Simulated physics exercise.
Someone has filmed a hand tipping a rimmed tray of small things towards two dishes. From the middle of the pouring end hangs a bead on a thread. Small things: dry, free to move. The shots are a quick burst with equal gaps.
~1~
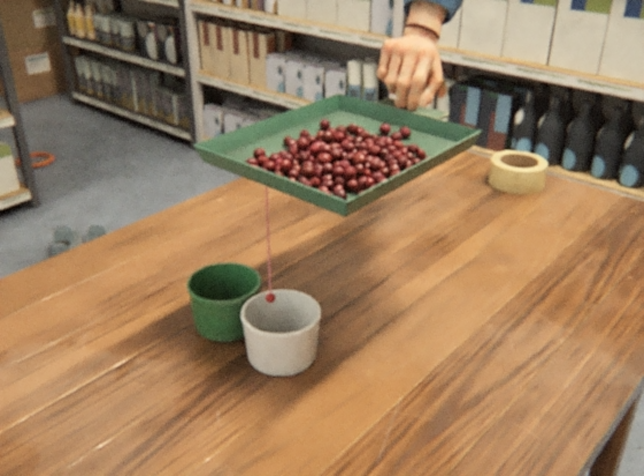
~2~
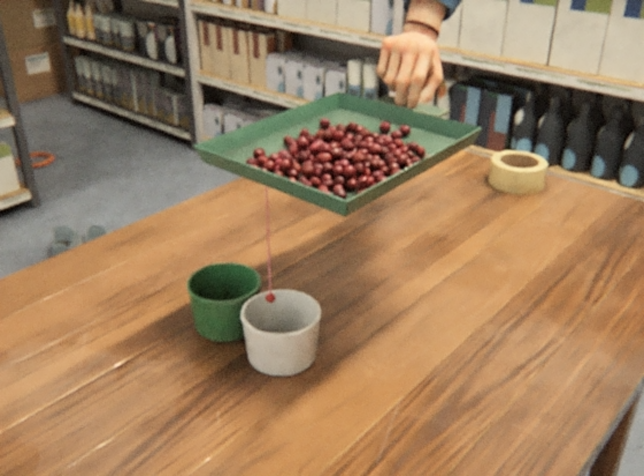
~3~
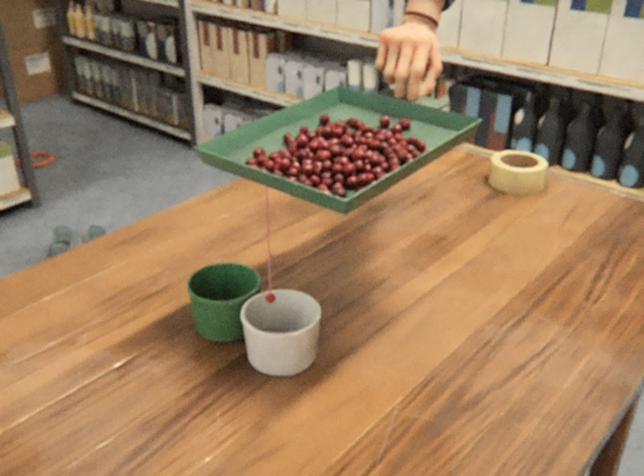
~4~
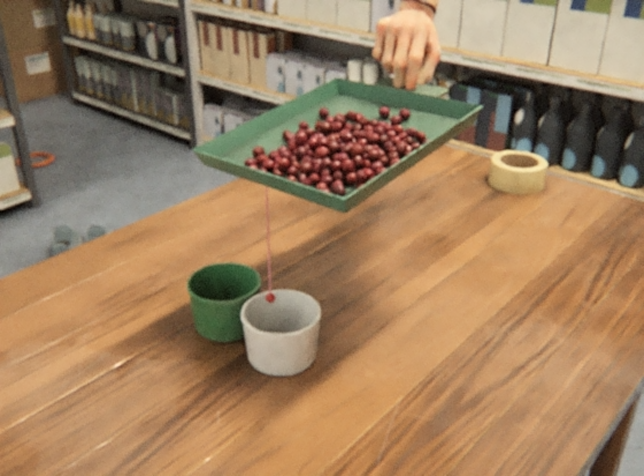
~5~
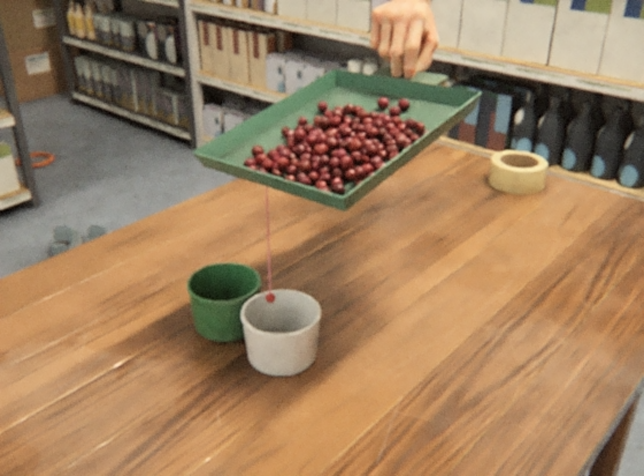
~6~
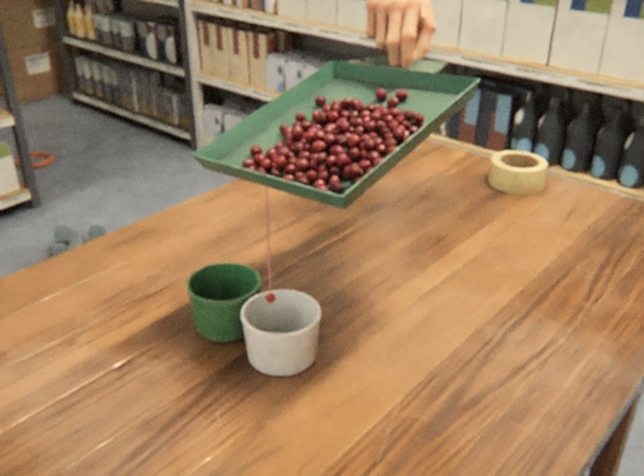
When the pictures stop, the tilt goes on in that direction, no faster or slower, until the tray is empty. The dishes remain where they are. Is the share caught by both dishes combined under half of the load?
The dishes gather below half.
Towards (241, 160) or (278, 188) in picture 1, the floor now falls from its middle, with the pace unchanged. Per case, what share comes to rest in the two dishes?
Lab note: Case 1 near 70 %, case 2 near 0 %.
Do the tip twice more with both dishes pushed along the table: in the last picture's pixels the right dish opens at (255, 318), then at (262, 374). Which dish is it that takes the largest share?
Left side first, Left side second.
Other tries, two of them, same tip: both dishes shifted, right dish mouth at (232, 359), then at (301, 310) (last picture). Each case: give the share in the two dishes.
Close to 30 in a hundred, then close to 0 in a hundred.
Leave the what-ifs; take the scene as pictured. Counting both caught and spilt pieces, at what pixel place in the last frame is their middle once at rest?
Centre at rest: Close to (167, 351).
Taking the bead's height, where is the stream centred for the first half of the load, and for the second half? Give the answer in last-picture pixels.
The first part passes (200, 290); everything after passes (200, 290).
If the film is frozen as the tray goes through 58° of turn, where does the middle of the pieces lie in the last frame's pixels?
I'd put it at about (272, 142).
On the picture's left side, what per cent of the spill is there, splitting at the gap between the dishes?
About 90 percent.
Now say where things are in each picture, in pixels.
The first frame shows corners of the pouring end at (203, 145) and (346, 197), level; middle of the load at (344, 157), dried cherries; left dish at (198, 313); right dish at (255, 346); bead on its thread at (270, 298).
The second frame shows corners of the pouring end at (203, 145) and (346, 197), level; middle of the load at (344, 156).
The third frame shows corners of the pouring end at (202, 146) and (345, 196), tipped barely, lowest at the left corner; middle of the load at (343, 153).
The fourth frame shows corners of the pouring end at (201, 148) and (344, 194), tipped a little, lowest at the left corner; middle of the load at (342, 149).
The fifth frame shows corners of the pouring end at (201, 150) and (342, 193), tipped a little, lowest at the left corner; middle of the load at (341, 144).
The sixth frame shows corners of the pouring end at (200, 153) and (341, 191), tipped a little, lowest at the left corner; middle of the load at (340, 140); left dish at (198, 313); right dish at (255, 346).
Soon, tray tipped steeply; nearly all on the tray; a stray few in the air.
A while on, tray tipped right over; about a quarter on the tray; a small part in the left dish; about half outside both; about a quarter in the air.
Towards the end, tray tipped past a quarter turn; about a quarter in the left dish; most outside both.
Finally, tray tipped past a quarter turn; none in the right dish; about a quarter in the left dish; most outside both.
